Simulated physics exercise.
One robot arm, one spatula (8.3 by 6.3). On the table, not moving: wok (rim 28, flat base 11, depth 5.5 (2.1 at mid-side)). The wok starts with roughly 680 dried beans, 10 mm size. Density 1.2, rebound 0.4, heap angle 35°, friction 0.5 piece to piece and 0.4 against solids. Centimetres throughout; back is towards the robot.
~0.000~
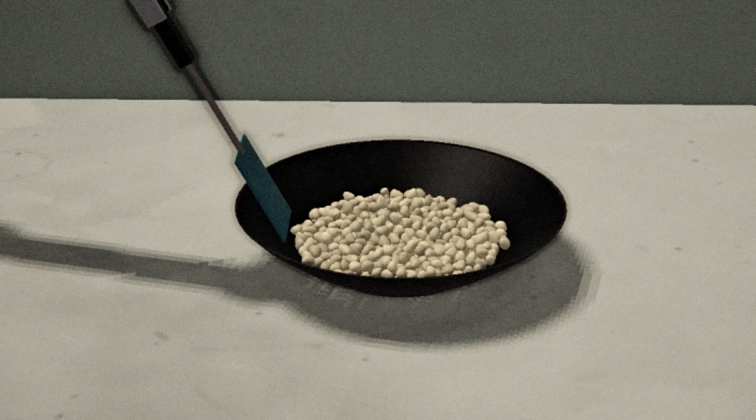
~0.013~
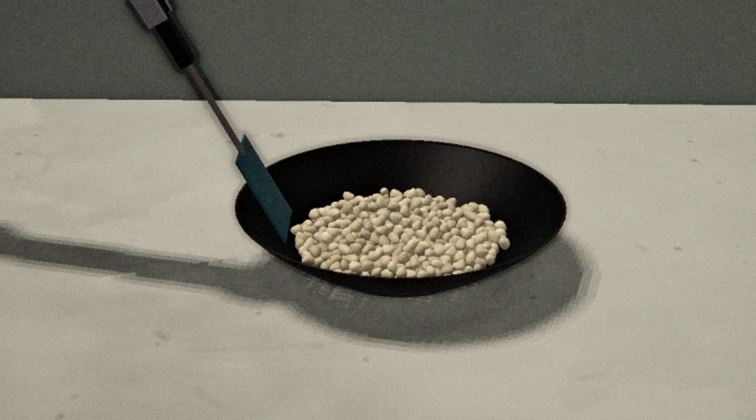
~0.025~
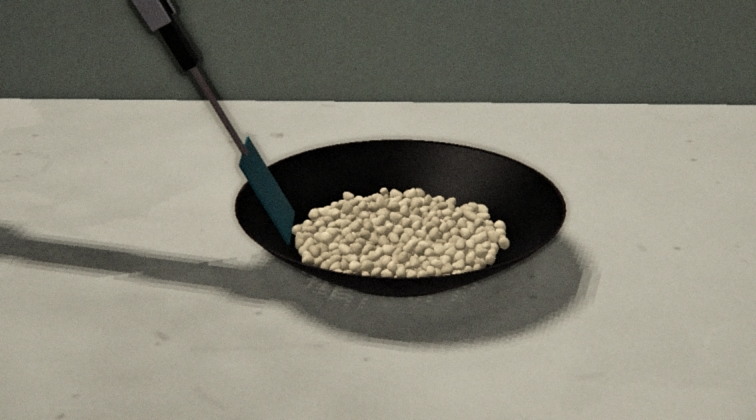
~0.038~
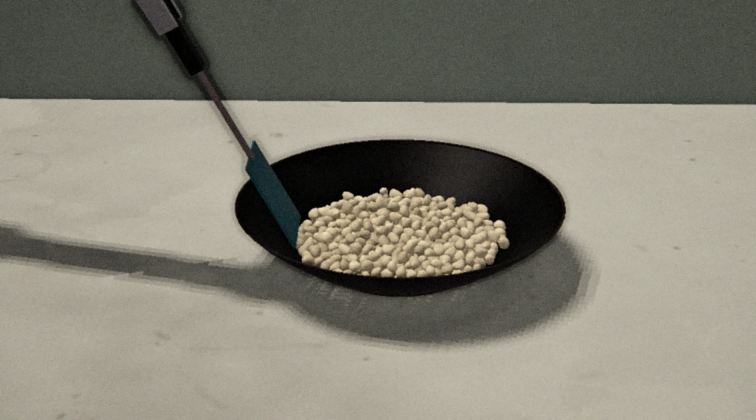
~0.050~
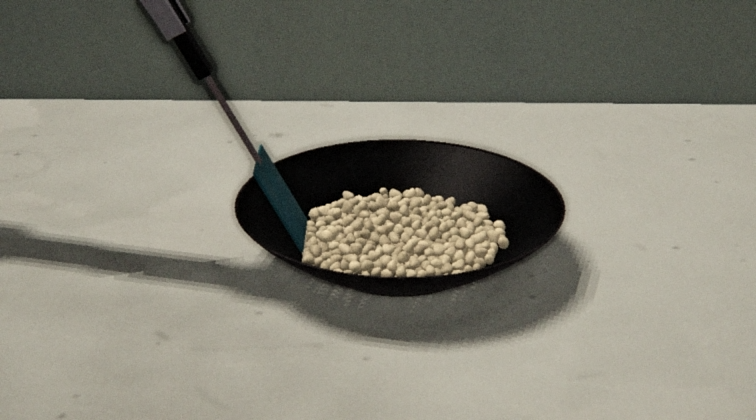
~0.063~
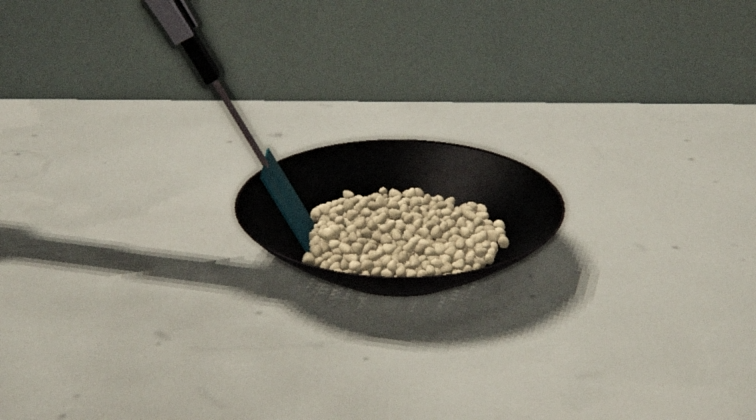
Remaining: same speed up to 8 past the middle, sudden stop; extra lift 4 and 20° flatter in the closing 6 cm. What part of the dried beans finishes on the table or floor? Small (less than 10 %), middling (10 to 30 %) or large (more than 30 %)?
On the table or floor the share is small, less than 10 %.
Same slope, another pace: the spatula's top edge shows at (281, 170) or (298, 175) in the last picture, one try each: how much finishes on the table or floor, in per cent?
Some 10 and 25 per cent.
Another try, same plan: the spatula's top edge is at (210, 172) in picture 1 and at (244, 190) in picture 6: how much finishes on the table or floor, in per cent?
About 5 per cent.
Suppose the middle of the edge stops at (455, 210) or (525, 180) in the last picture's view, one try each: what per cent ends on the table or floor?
Some 0 and 20 per cent.
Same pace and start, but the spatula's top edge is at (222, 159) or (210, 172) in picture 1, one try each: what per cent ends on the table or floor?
About 0 and 0 per cent.
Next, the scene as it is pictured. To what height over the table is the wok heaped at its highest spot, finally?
Roughly 7.0 cm.
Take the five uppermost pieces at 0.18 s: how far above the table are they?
Some 5 cm.
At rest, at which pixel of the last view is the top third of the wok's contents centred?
Around (507, 218).
After 0.18 s, sloping 62°, highest piece 5 above the table; 677 in the wok.
After 0.30 s, sloping 55°, highest piece 7 above the table; 675 in the wok, 2 on the blade or in flight.
After 0.56 s, sloping 42°, highest piece 7 above the table; 653 in the wok, 20 on the table or floor, 4 on the blade or in flight.
After 1.61 s, sloping 42°, highest piece 7 above the table; 653 in the wok, 24 on the table or floor.
At rest, 653 in the wok, 24 on the table or floor. That is 4 % on the table or floor.
